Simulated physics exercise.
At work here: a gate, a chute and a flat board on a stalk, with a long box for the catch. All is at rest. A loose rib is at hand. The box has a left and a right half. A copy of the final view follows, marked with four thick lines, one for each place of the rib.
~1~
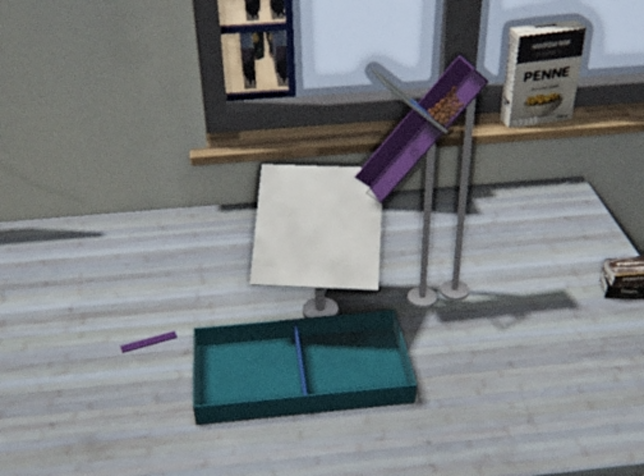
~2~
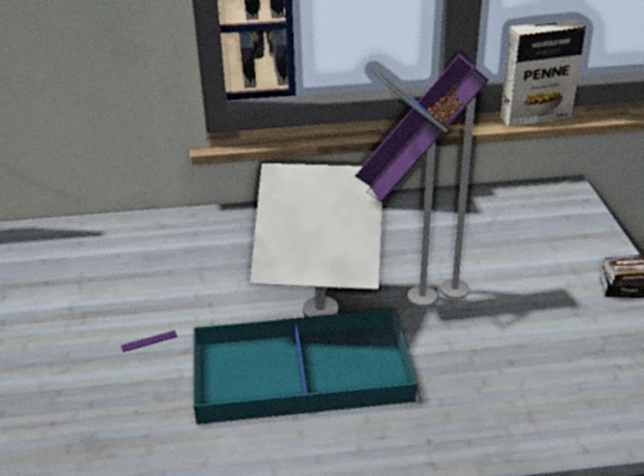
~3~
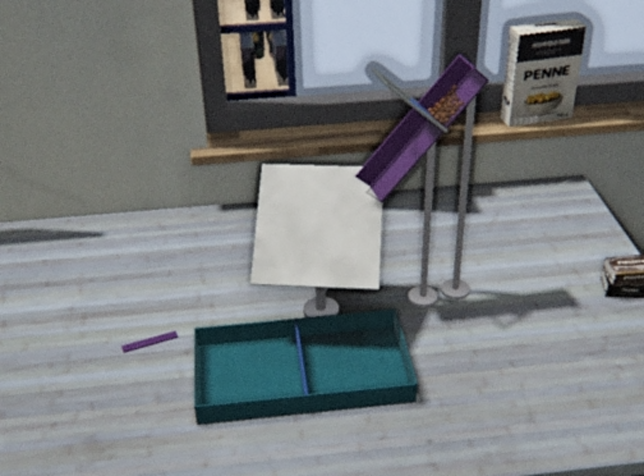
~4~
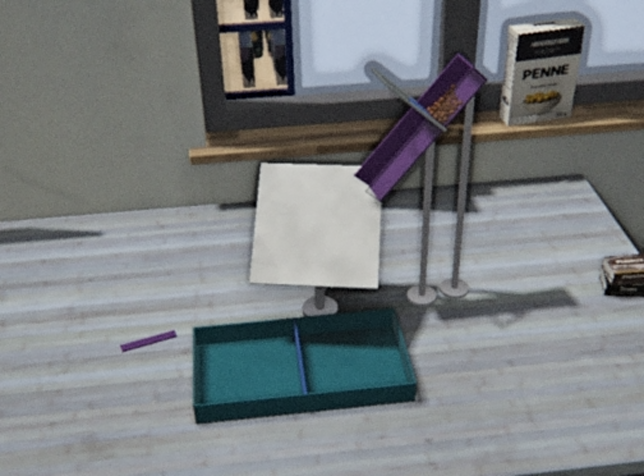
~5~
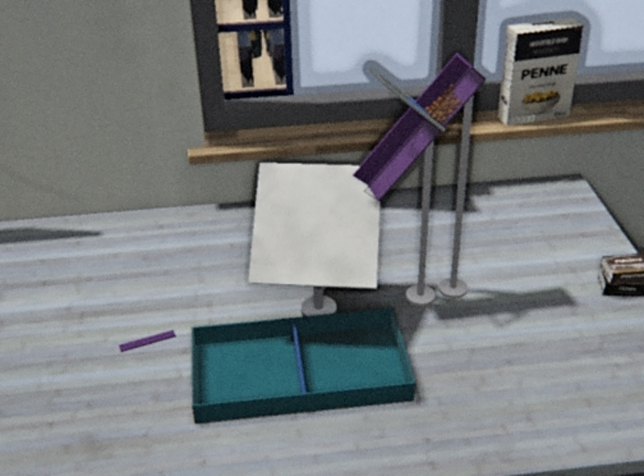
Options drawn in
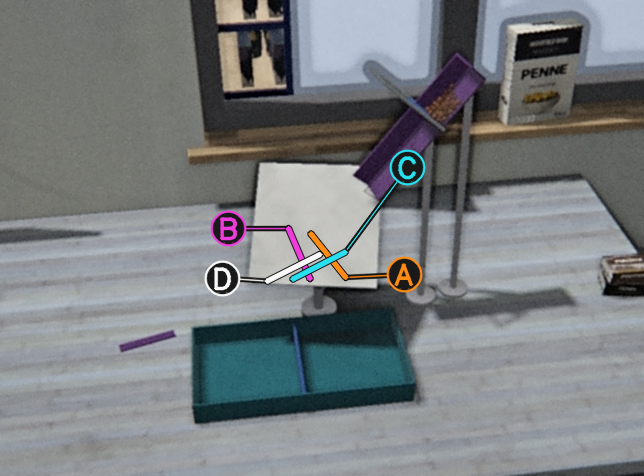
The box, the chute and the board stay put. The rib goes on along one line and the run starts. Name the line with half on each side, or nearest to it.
Choose D.
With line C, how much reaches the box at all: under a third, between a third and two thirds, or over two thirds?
It is over two thirds.
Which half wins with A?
More lands on the right.
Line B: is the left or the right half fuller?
Right.
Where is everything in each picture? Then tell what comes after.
Load behind the gate at (447, 110), cereal balls; lip of the chute at (375, 195), sloping fairly steeply, in the first picture.
Middle of the board at (318, 224), tilted fairly steeply; middle of its low edge at (314, 286); of its high edge at (322, 165), in the second picture.
Front corners of the box at (195, 406) and (417, 384); front end of its middle wall at (307, 395); gate still shut at (419, 108), in the third picture.
Middle of the load at (446, 108); lip at (374, 194), in the fourth picture.
Middle of the load at (445, 108); lip at (373, 193), in the fifth picture.
On the marked copy, line A from (310, 233) to (345, 277); line B from (288, 228) to (309, 278); line C from (345, 252) to (292, 279); line D from (319, 254) to (267, 281).
With A, of what is caught, a small part in the left half, nearly all in the right.
With B, of what is caught, a small part in the left half, nearly all in the right.
With C, of what is caught, nearly all in the left half, a small part in the right.
With D, of what is caught, about two thirds in the left half, about a third in the right.
